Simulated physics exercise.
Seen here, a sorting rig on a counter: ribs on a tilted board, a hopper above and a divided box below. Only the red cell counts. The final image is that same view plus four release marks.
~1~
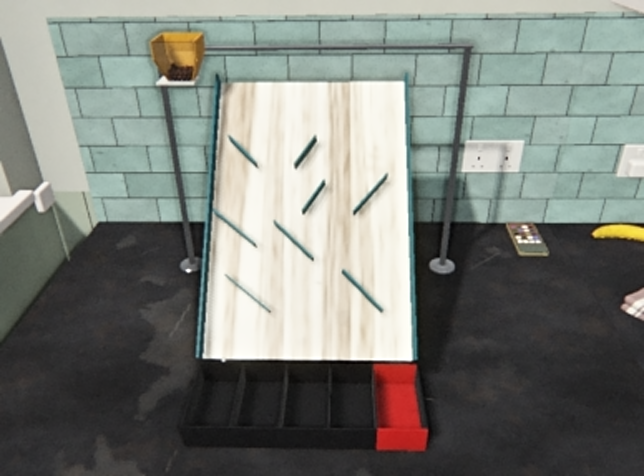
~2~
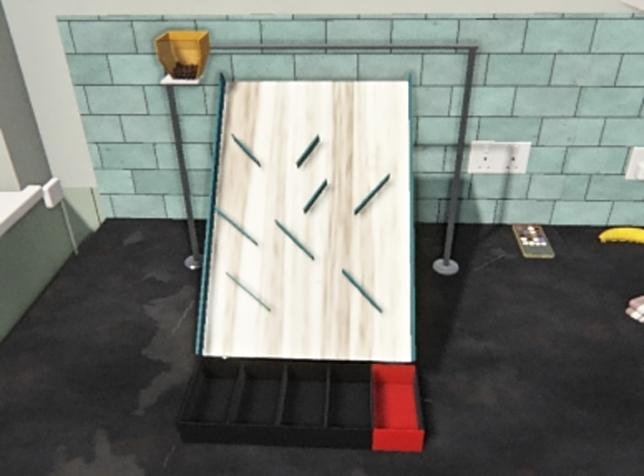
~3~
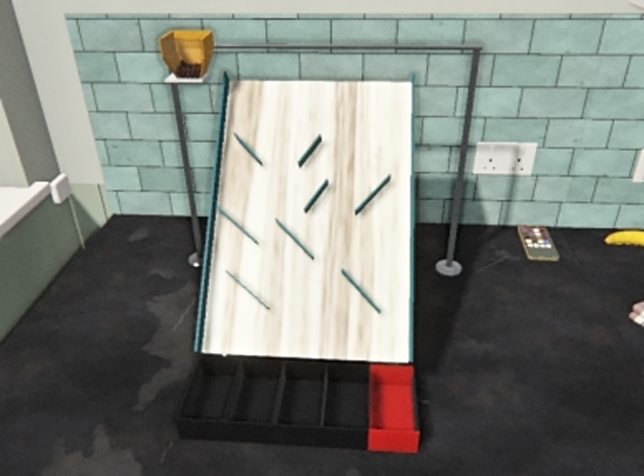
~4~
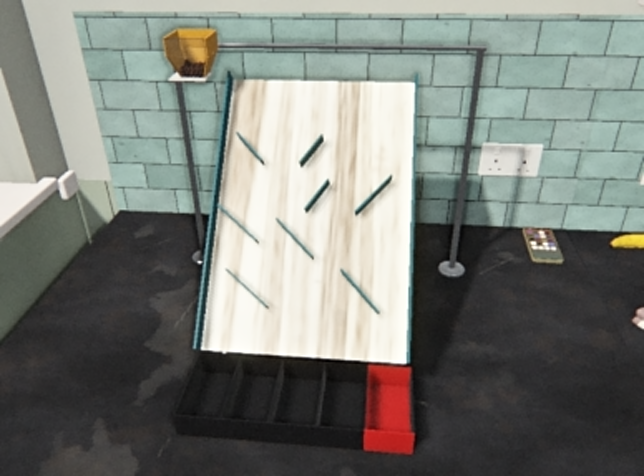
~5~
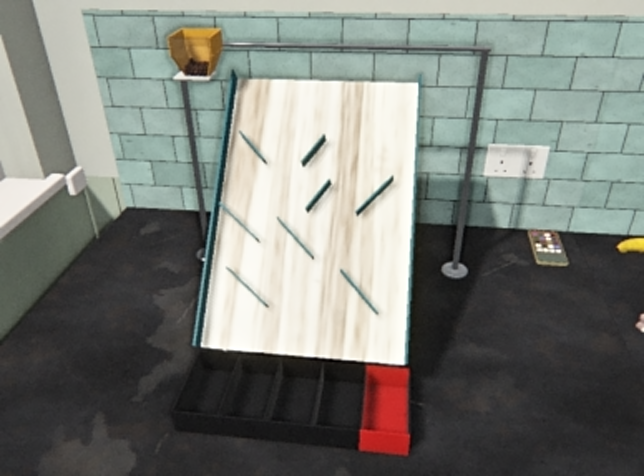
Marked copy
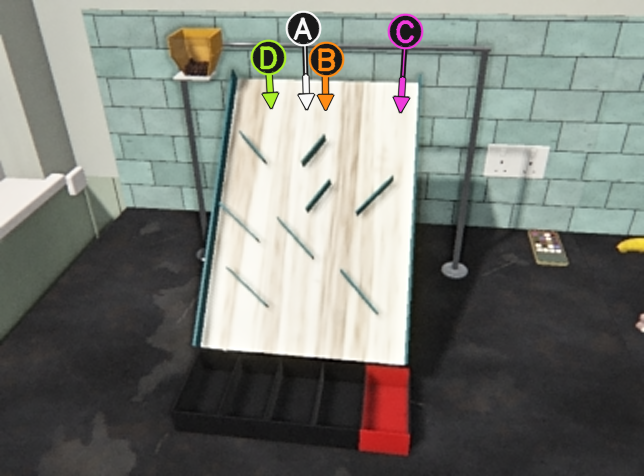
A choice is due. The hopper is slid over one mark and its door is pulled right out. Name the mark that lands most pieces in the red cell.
C beats the others.
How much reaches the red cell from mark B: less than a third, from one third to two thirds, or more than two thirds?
Less than a third.
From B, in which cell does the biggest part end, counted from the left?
The third.
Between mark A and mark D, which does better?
Mark D.
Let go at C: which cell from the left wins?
It is the fifth one.
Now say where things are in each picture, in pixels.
The first picture shows hopper (183, 74), allspice berries, door shut.
The second picture shows ribs (232, 134) to (258, 161), (296, 163) to (319, 134), (303, 210) to (326, 179).
The third picture shows ribs (355, 211) to (391, 174), (216, 206) to (256, 241), (275, 218) to (312, 256).
The fourth picture shows ribs (225, 269) to (266, 306), (341, 269) to (379, 312).
The fifth picture shows red cell (384, 441), number 5 of 5 from the left.
On the marked copy, mark A meets the board at (306, 103); mark B meets the board at (325, 104); mark C meets the board at (400, 106); mark D meets the board at (270, 102).
For mark A, about a tenth in the red cell, the larger part in other cells, about a tenth outside the box.
For mark B, about a tenth in the red cell, the larger part in other cells, about a tenth outside the box.
For mark C, roughly half in the red cell, roughly a third in other cells, about a tenth outside the box.
For mark D, roughly a third in the red cell, roughly two thirds in other cells, just a few outside the box.
